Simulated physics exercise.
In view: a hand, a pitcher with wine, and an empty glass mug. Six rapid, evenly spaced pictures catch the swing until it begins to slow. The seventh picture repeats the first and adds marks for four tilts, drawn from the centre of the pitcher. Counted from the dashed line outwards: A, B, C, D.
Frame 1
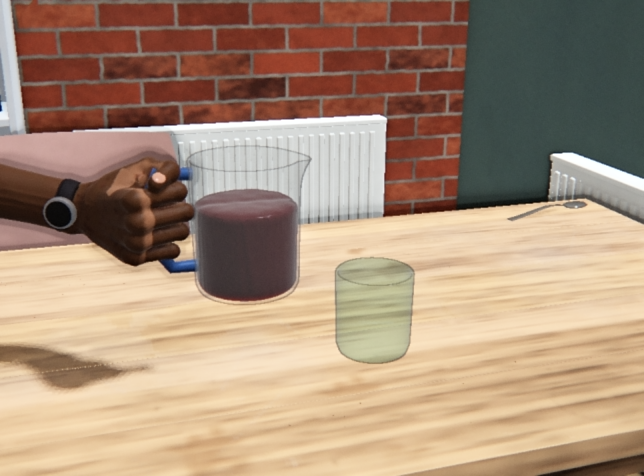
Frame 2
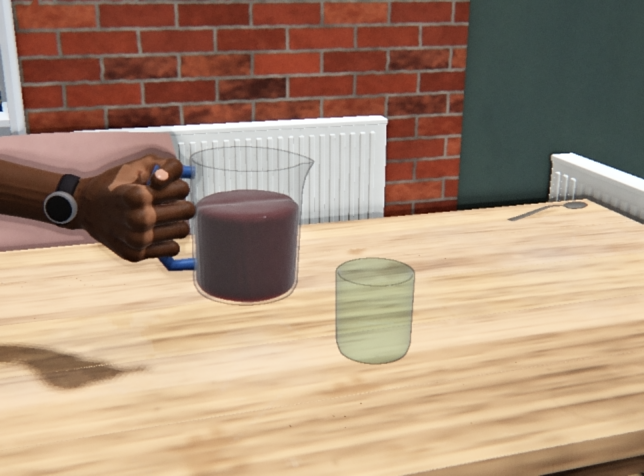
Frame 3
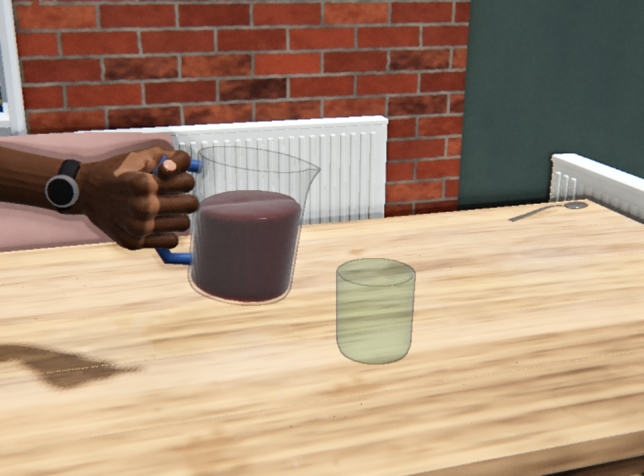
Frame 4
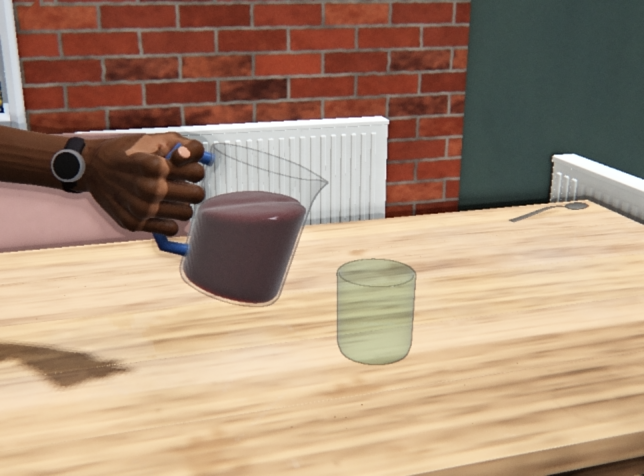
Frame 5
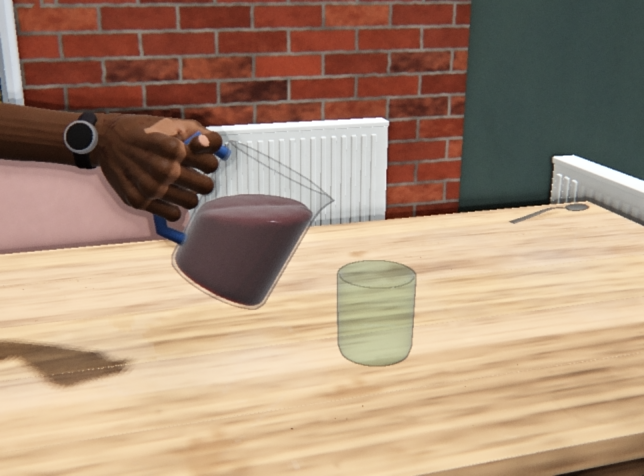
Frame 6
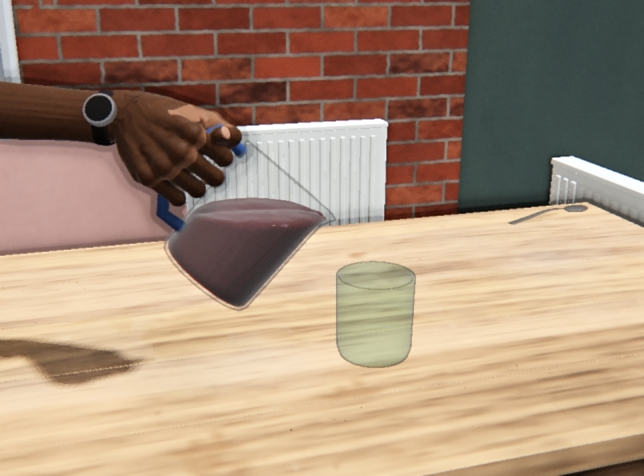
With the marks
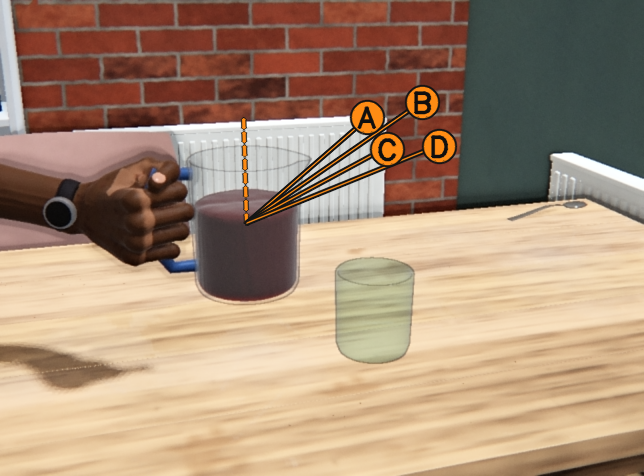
A hand wearing a watch held a clear pitcher of dark red wine upright above a wooden table, then steadily tilted it rightward toward an empty glass mug, the wine shifting close to the lip.
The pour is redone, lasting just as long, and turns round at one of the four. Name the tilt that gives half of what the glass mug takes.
It is C.
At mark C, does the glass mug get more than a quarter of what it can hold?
Yes, clearly.
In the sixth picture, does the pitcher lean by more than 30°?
Yes.
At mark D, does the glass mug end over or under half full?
Over half.
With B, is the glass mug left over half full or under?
Under.
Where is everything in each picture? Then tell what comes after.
The first picture shows upright, lip at (308, 157); rim of the glass mug round (375, 270); nothing has left yet.
The second picture shows tipped about 2°, lip at (311, 160); nothing has left yet.
The third picture shows tipped about 9°, lip at (318, 167); nothing has left yet.
The fourth picture shows tipped about 18°, lip at (326, 180); nothing has left yet.
The fifth picture shows tipped about 30°, lip at (332, 198); nothing has left yet.
The sixth picture shows tipped about 43°, lip at (333, 217); nothing has left yet.
In orange, A at (355, 128); B at (407, 111); C at (370, 155); D at (423, 151).
Choosing A, the glass mug ends with about 18 % of what it can hold.
Choosing B, the glass mug ends with about 32 % of what it can hold.
Choosing C, the glass mug ends with about 52 % of what it can hold.
Choosing D, the glass mug ends with about 73 % of what it can hold.
